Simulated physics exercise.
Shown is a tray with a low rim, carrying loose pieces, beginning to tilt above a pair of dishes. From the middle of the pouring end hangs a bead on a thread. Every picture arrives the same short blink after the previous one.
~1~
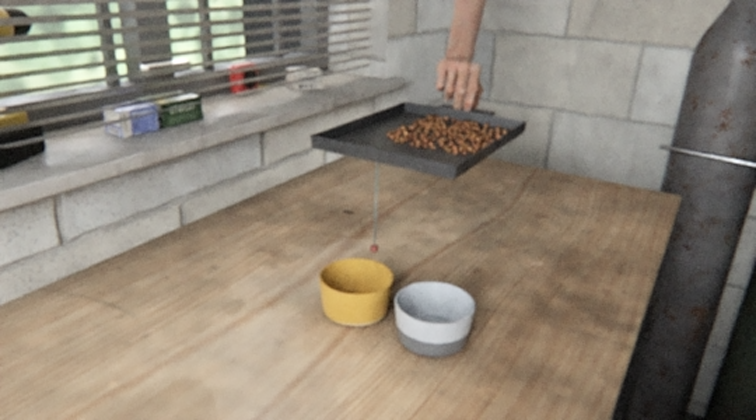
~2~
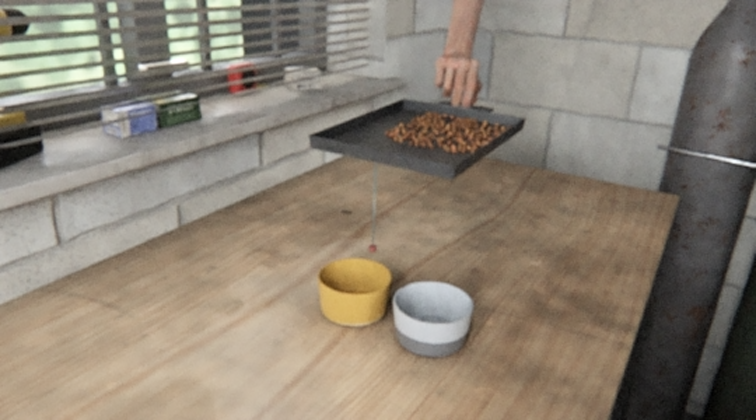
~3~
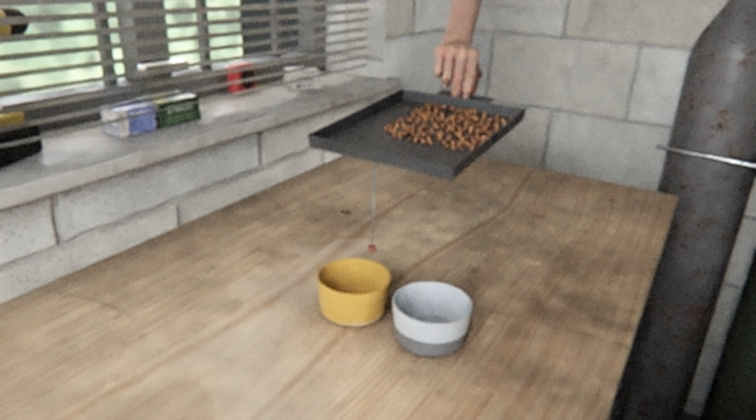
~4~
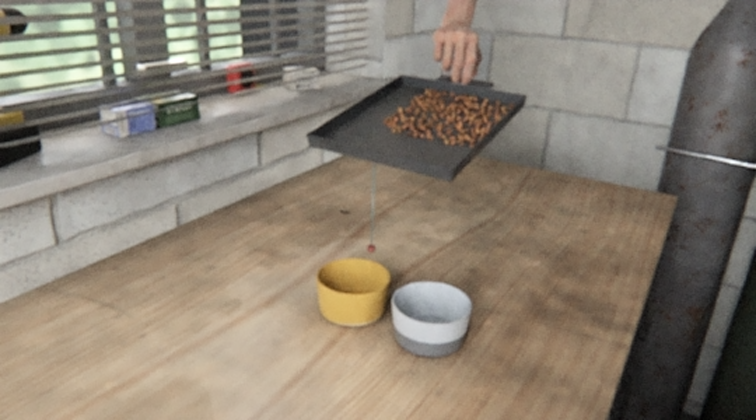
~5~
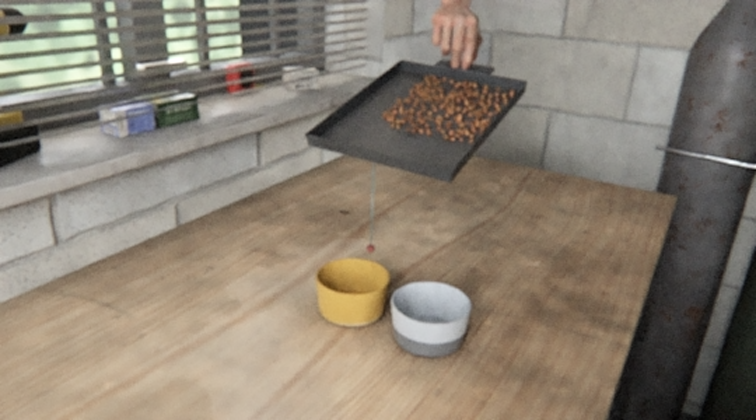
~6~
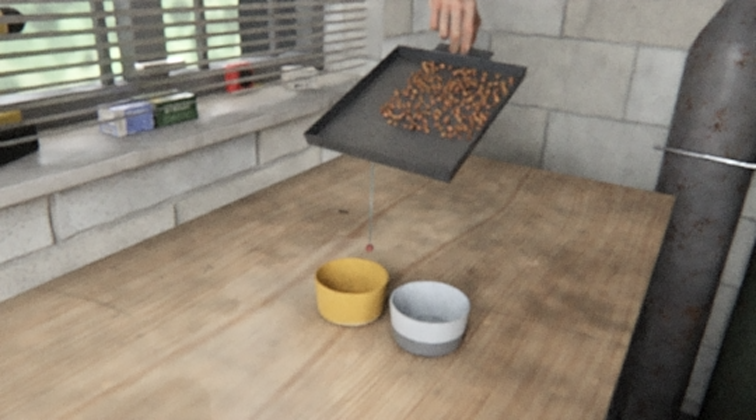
To begin with, a hand holds a dark, low-rimmed tray of small brown pieces nearly level above a wooden table with a yellow bowl and a grey one. The hand then raises the tray's far side, tilting it steadily toward the viewer, and some pieces begin to shift.
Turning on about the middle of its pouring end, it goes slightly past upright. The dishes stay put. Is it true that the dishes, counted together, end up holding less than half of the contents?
No, more than half.
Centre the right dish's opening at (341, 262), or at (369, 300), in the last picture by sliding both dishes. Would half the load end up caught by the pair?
The dishes end up with the lesser share in the first try and the lesser share in the second.
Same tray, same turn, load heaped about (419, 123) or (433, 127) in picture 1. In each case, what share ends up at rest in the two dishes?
70 % and 80 %.
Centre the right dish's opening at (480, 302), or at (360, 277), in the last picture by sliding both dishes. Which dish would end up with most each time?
Well, the first go goes to the leftmost dish, and the second to the rightmost dish.
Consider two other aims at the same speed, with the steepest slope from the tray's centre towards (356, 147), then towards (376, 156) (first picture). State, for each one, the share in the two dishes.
Lab note: Case 1 near 0 %, case 2 near 40 %.
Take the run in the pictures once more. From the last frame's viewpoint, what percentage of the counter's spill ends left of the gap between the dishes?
About 60 per cent.
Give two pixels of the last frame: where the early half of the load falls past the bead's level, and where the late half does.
First close to (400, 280), next close to (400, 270).
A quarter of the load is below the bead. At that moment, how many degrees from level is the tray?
Roughly 75 degrees.
Soon after the last picture, tray tipped steeply; about two thirds on the tray; a stray few outside both; about a third in the air.
A little later, tray tipped past a quarter turn; about half on the tray; a small part in the right dish; a small part in the left dish; a small part outside both; a small part in the air.
Later still, tray tipped past a quarter turn; about a third in the right dish; about a third in the left dish; about a quarter outside both.
At rest, tray tipped past a quarter turn; about a third in the right dish; about a third in the left dish; about a quarter outside both.
